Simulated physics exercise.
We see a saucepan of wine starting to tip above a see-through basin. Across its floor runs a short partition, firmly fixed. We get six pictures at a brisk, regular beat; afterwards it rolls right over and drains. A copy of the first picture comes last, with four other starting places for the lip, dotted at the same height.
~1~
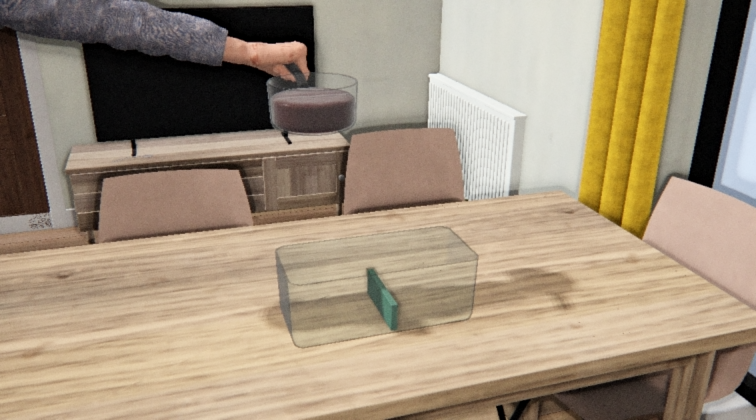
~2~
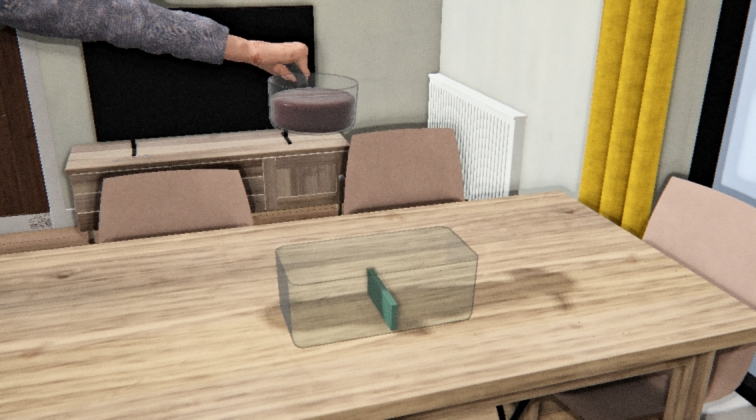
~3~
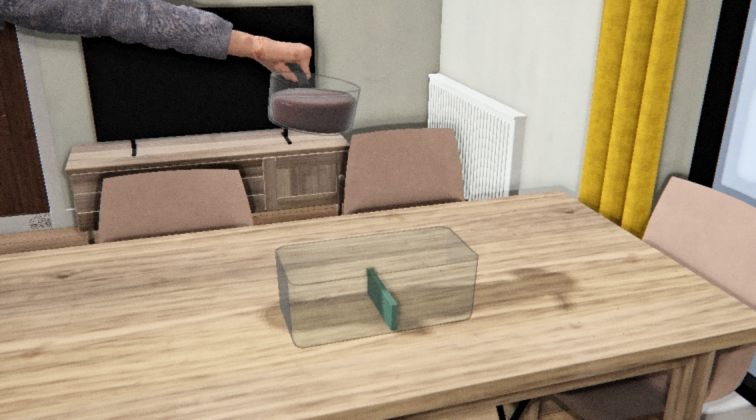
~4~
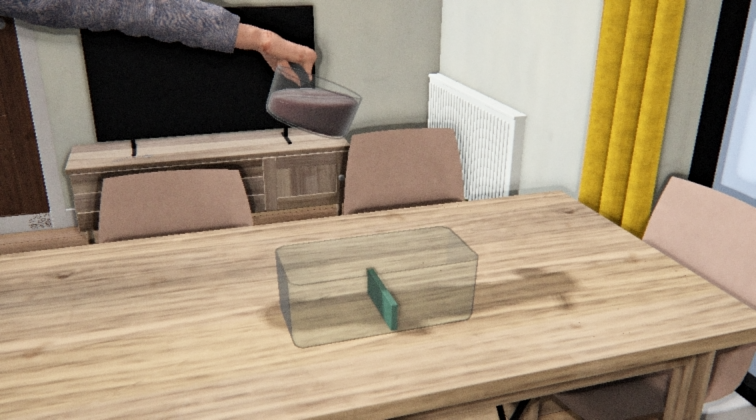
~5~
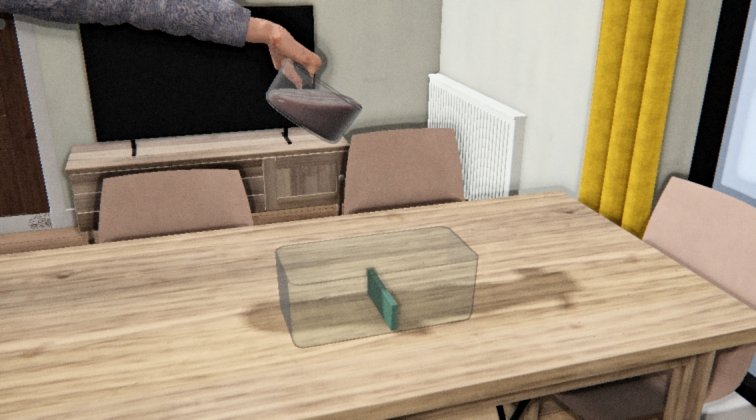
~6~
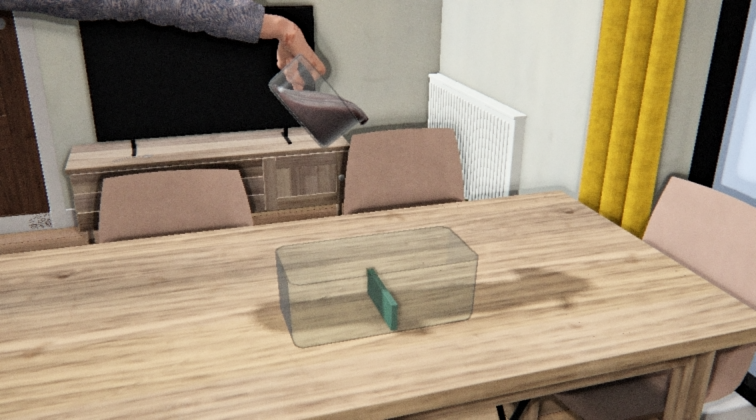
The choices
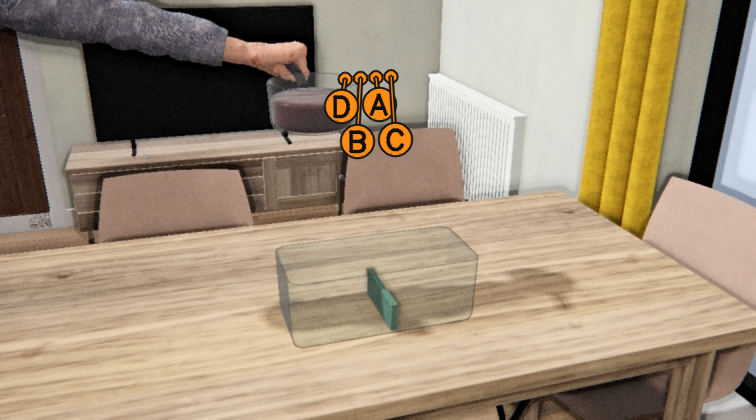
A hand tilting a clear saucepan of wine above a see-through basin with a short green partition, wine just crossing the lip.
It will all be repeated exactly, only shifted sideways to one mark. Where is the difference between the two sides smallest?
D beats the others.
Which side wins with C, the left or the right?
The right one.
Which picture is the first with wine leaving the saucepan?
Picture 5.
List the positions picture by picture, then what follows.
Upright, lip at (354, 78); basin from (292, 346) to (471, 316); top of the wall at (382, 286); nothing has left yet.
Tipped about 3°, lip at (355, 80); nothing has left yet.
Tipped about 10°, lip at (357, 86); nothing has left yet.
Tipped about 21°, lip at (359, 95); nothing has left yet.
Tipped about 36°, lip at (359, 106); wine is over the lip, down to (359, 106).
Tipped about 52°, lip at (355, 119); wine is over the lip, down to (360, 123).
On the marked copy, A at (375, 77); B at (360, 78); C at (390, 76); D at (345, 79).
With A, about 19 % ends left of the wall and 73 % right of it; 7 % is lost outside.
With B, about 33 % ends left of the wall and 61 % right of it; 6 % is lost outside.
With C, about 11 % ends left of the wall and 79 % right of it; 10 % is lost outside.
With D, about 51 % ends left of the wall and 44 % right of it; 5 % is lost outside.
